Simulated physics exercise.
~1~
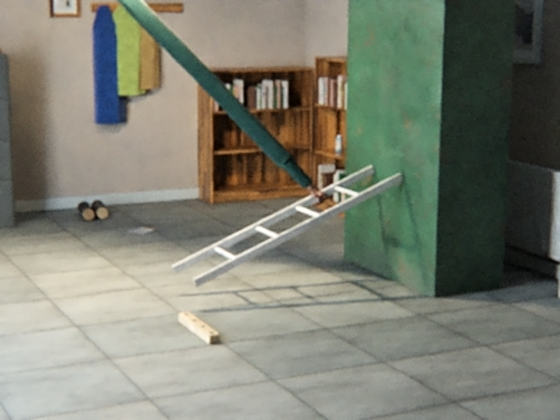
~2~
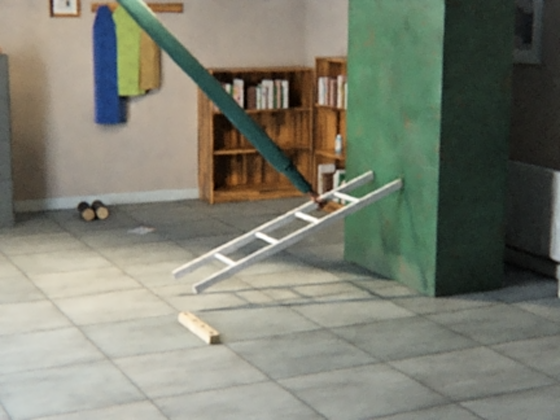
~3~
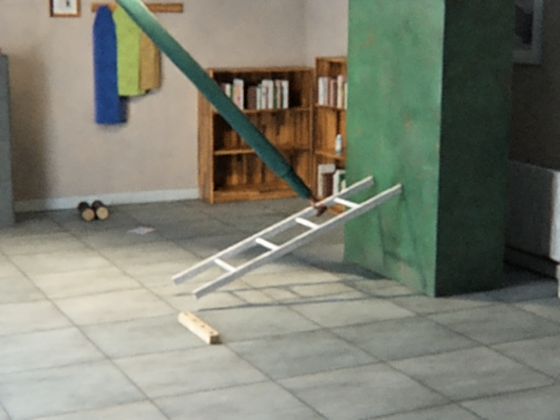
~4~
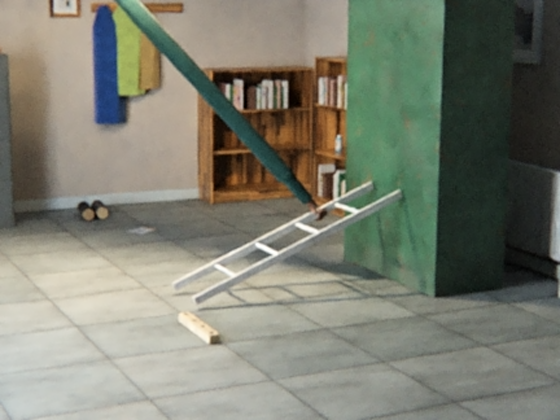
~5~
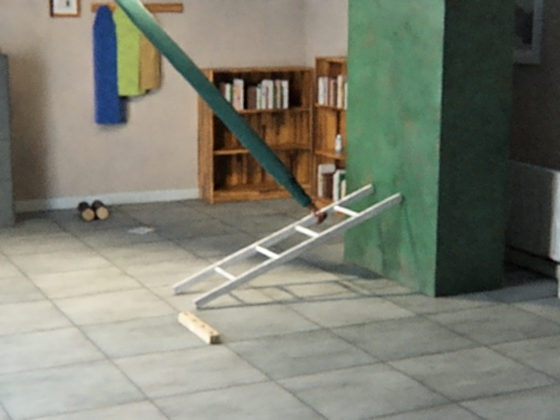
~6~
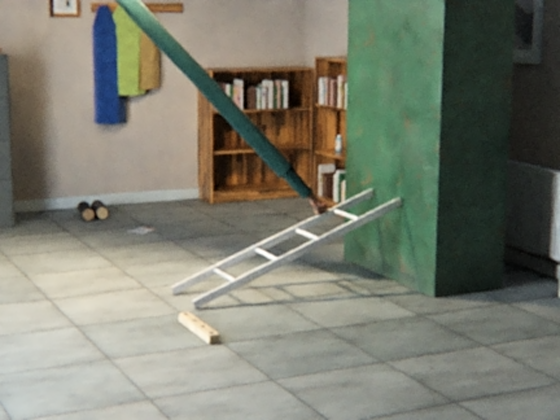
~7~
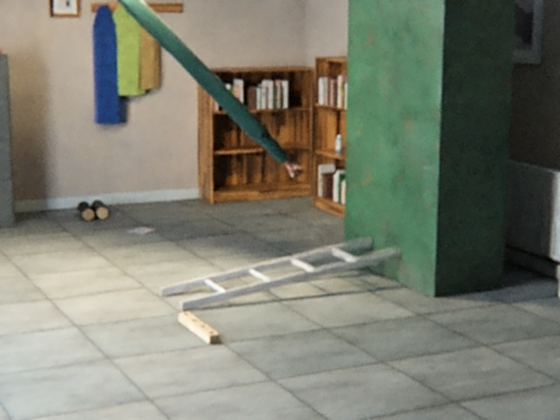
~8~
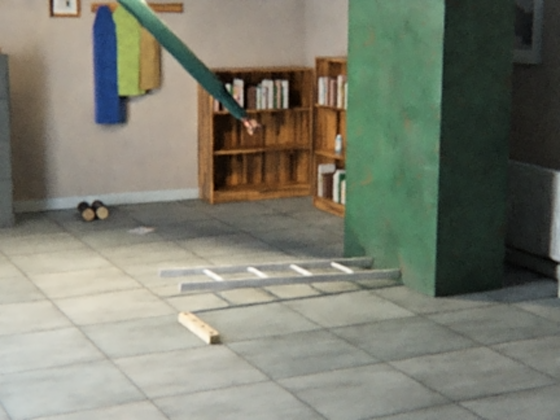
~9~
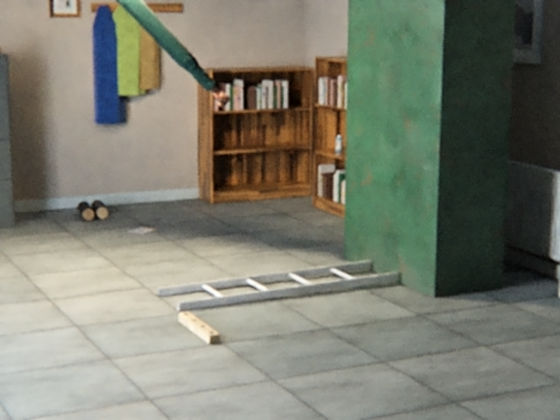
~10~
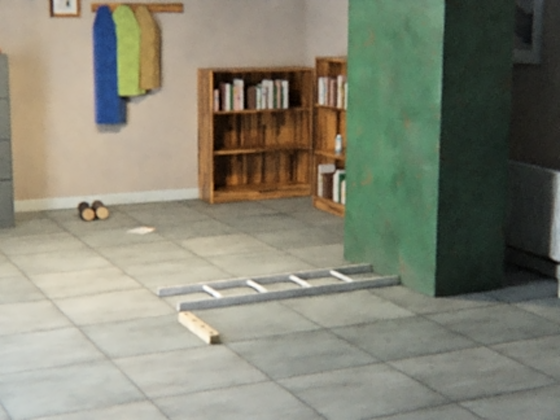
In a room with a tiled floor, a green mechanical arm held a white ladder at a slant against a green pillar, then let go and drew back, and the ladder slid down until it lay flat on the floor behind a small wooden strip.
